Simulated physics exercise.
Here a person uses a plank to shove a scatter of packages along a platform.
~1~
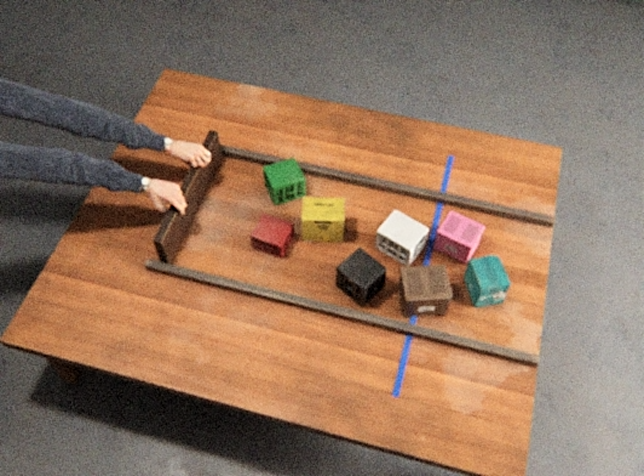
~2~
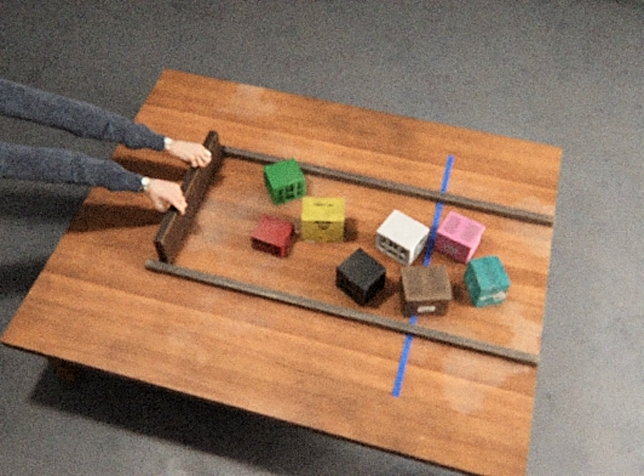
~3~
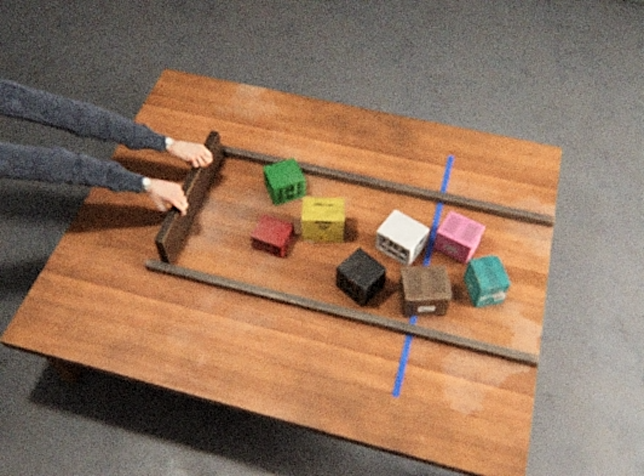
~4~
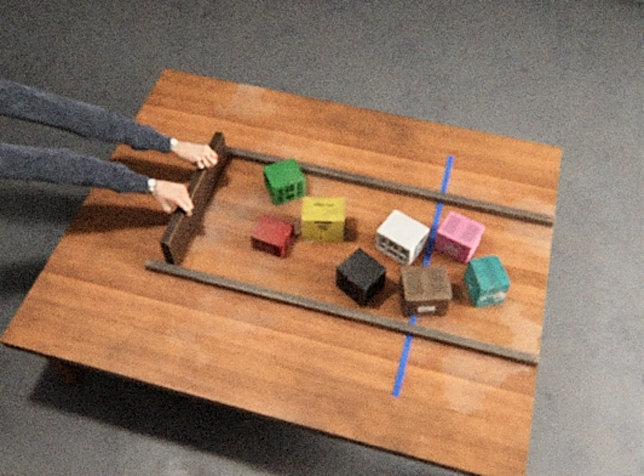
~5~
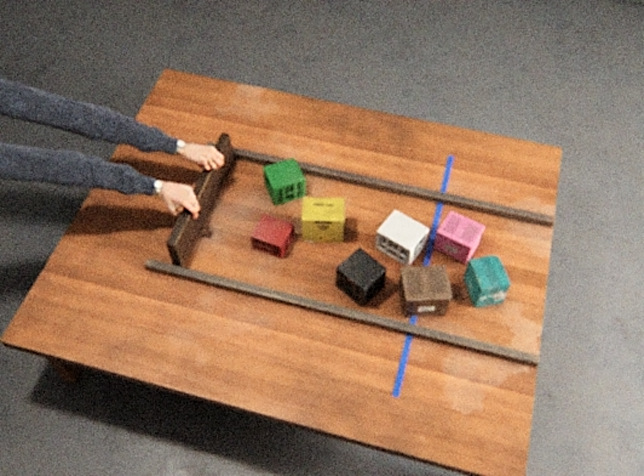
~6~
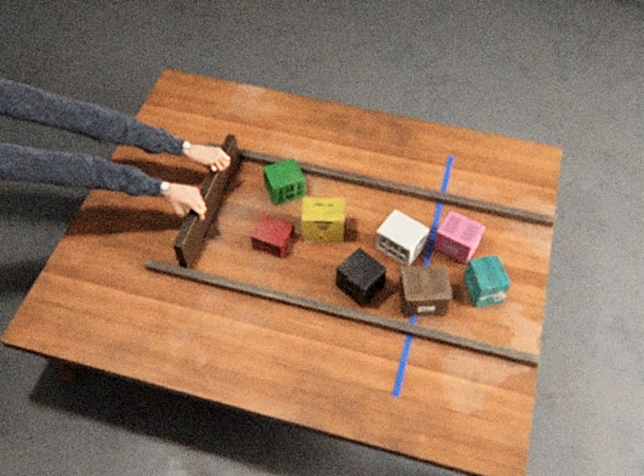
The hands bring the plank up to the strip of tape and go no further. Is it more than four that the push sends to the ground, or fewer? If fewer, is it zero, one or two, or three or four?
Fewer - zero.
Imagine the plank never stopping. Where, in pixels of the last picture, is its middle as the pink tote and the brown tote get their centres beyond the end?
Points: About (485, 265) and about (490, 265).
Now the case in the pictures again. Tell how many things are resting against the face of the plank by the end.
The count is 4.
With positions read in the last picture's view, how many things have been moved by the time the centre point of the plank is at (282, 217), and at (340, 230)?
Respectively 3 and 5.
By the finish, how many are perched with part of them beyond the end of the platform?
0, I think.
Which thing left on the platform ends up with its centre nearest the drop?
The turquoise parcel.
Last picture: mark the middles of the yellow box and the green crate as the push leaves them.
You'll find the yellow box at roughly (456, 245) and the green crate at roughly (458, 222).
Soon after, none off yet; turquoise parcel at rest near (486, 281); pink tote at rest near (458, 238); brown tote at rest near (424, 292).
At rest, the number that fall off is zero.
